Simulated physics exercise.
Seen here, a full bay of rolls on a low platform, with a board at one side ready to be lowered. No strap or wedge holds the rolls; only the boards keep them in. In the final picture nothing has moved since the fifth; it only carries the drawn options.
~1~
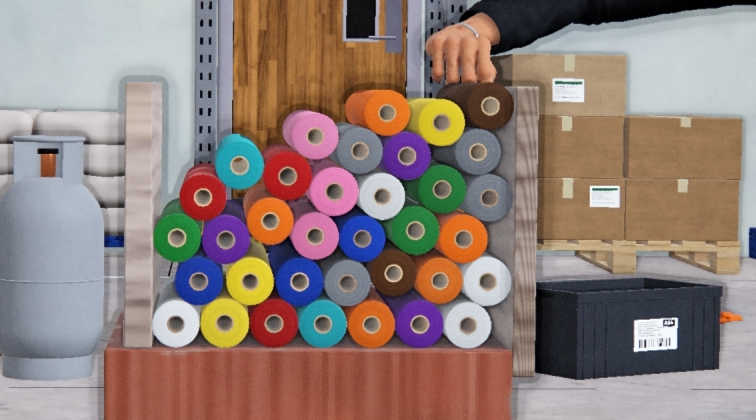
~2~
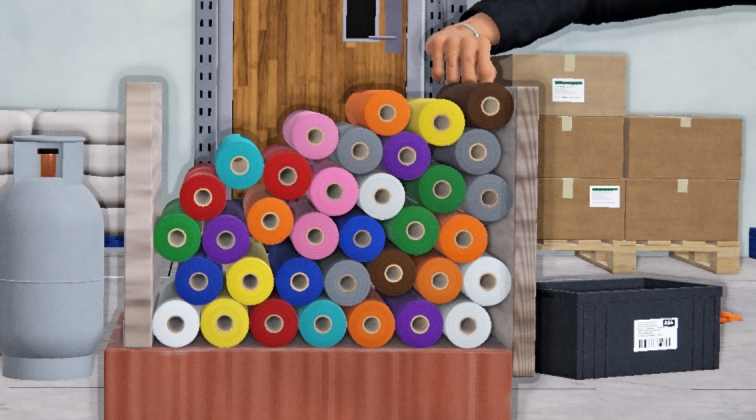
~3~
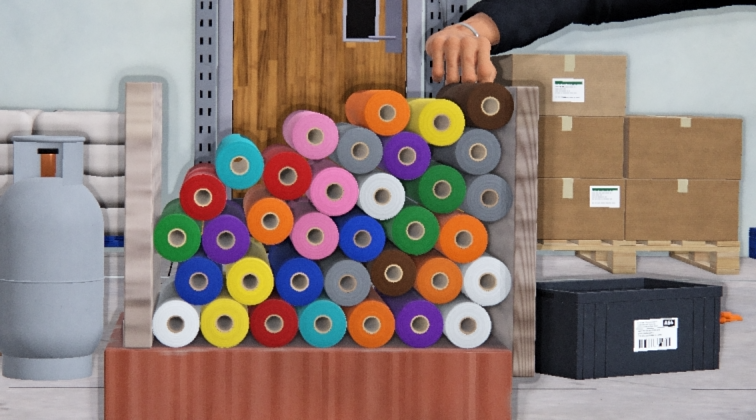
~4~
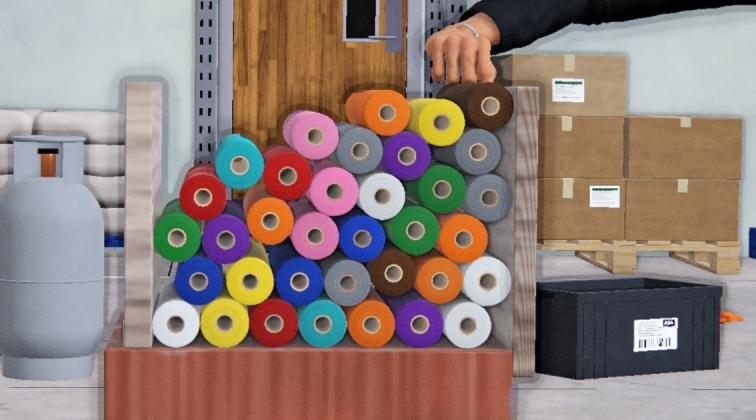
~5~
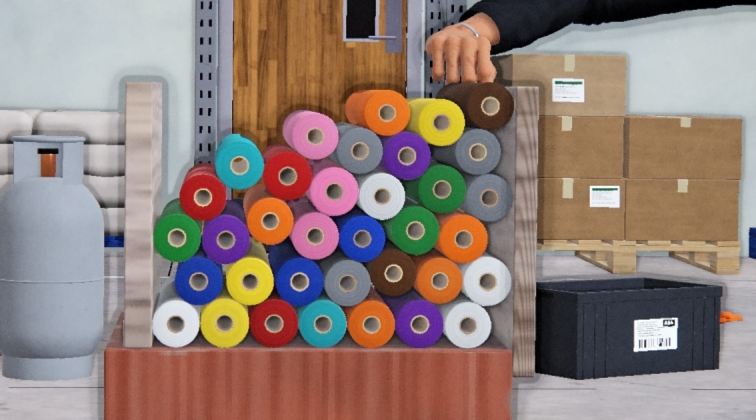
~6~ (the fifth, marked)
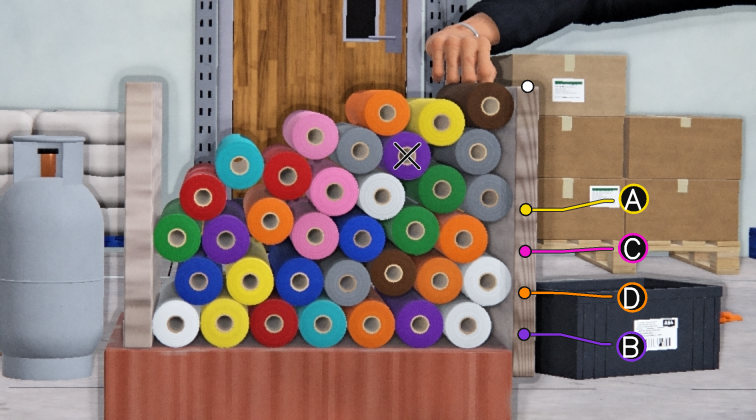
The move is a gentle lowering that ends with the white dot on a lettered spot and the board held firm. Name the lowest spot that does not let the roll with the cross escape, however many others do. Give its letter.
The last mark within the limit is D.
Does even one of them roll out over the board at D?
Yes.
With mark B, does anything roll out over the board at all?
Yes.
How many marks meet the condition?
Three of them.
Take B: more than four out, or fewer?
At B, more than four.
On the marked copy, A at (525, 210); B at (524, 335); C at (525, 251); D at (524, 292); the cross at (407, 156); the white dot at (527, 86).
With D. Early on, top of the board (514, 177).
Further on, top of the board (512, 280).
At the end, top of the board (512, 292), about four out over the board, the crossed one still inside.
As for the rest, A keeps the crossed one inside; B lets the crossed one out; C keeps the crossed one inside.
